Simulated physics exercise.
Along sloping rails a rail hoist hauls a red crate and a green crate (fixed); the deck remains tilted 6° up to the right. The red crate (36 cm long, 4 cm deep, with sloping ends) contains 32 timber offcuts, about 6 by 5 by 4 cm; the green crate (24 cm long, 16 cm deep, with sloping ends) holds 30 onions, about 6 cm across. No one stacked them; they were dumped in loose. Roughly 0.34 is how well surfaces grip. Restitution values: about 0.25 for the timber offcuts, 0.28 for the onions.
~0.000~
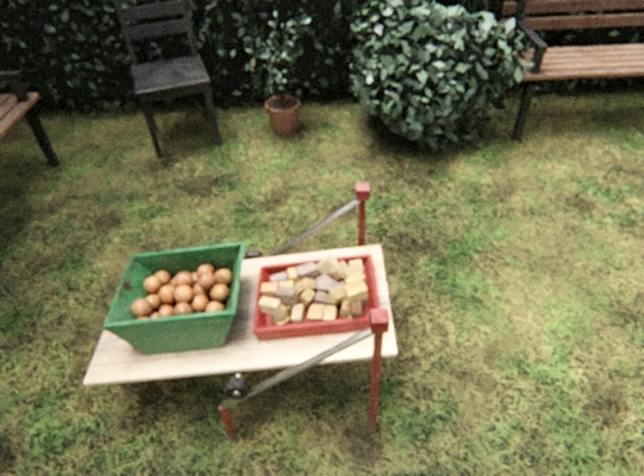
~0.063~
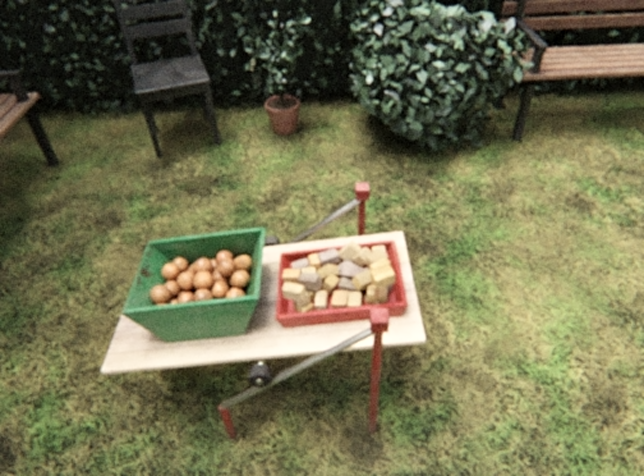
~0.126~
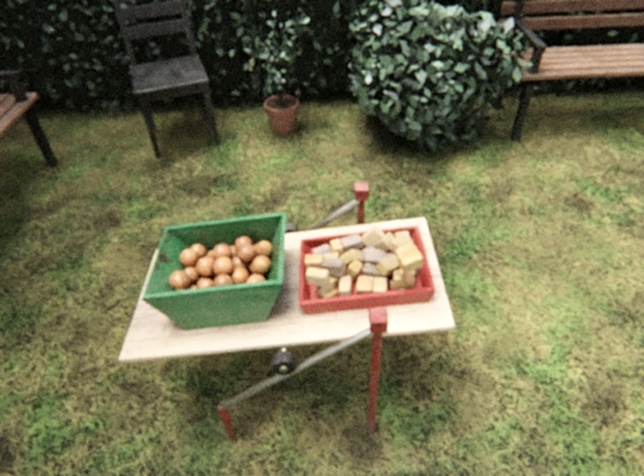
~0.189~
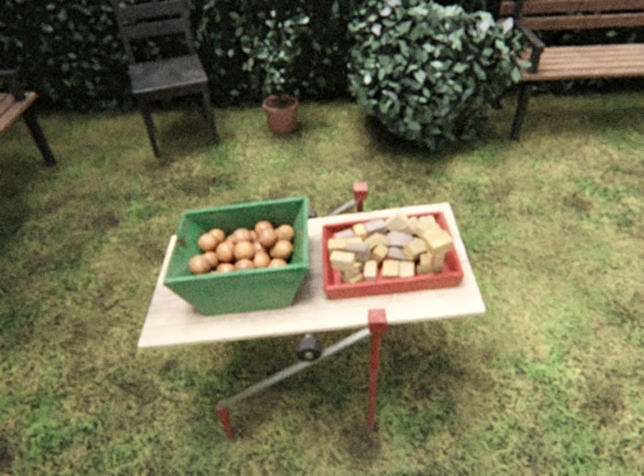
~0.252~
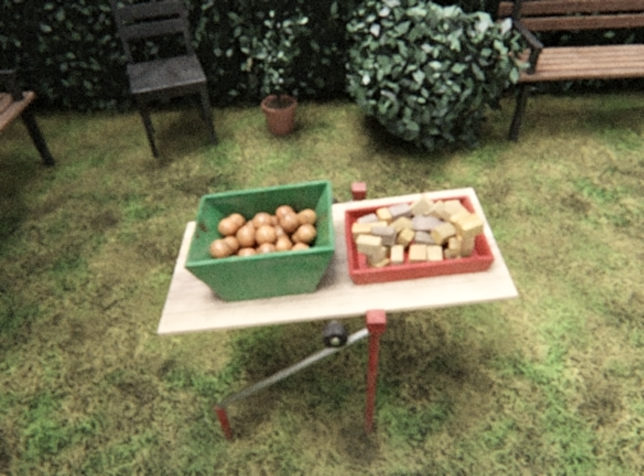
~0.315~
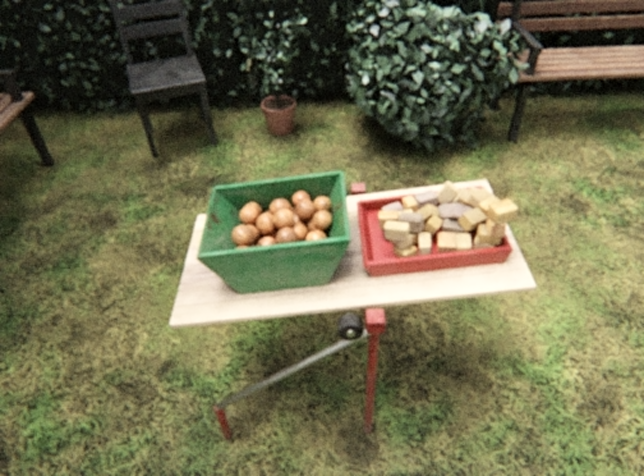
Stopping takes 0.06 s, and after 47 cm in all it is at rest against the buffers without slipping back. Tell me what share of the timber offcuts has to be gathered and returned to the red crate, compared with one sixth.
Spillage: Larger than one sixth.
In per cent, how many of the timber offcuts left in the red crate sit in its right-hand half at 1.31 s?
It works out to around 80 in a hundred.
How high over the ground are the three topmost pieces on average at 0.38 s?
Mean height: Near 82 cm.
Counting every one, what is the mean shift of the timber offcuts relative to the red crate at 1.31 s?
About 24 cm to the right.
After 0.38 s, the red crate is down by 5 of 32 and the green crate has all 30.
After 0.54 s, the red crate is down by 9 of 32 and the green crate has all 30.
After 0.76 s, the red crate is down by 10 of 32 and the green crate has all 30.
When it is over (at 1.31 s), the red crate is down by 10 of 32 and the green crate has all 30. Asked share, 10 of 32, 31 per cent.
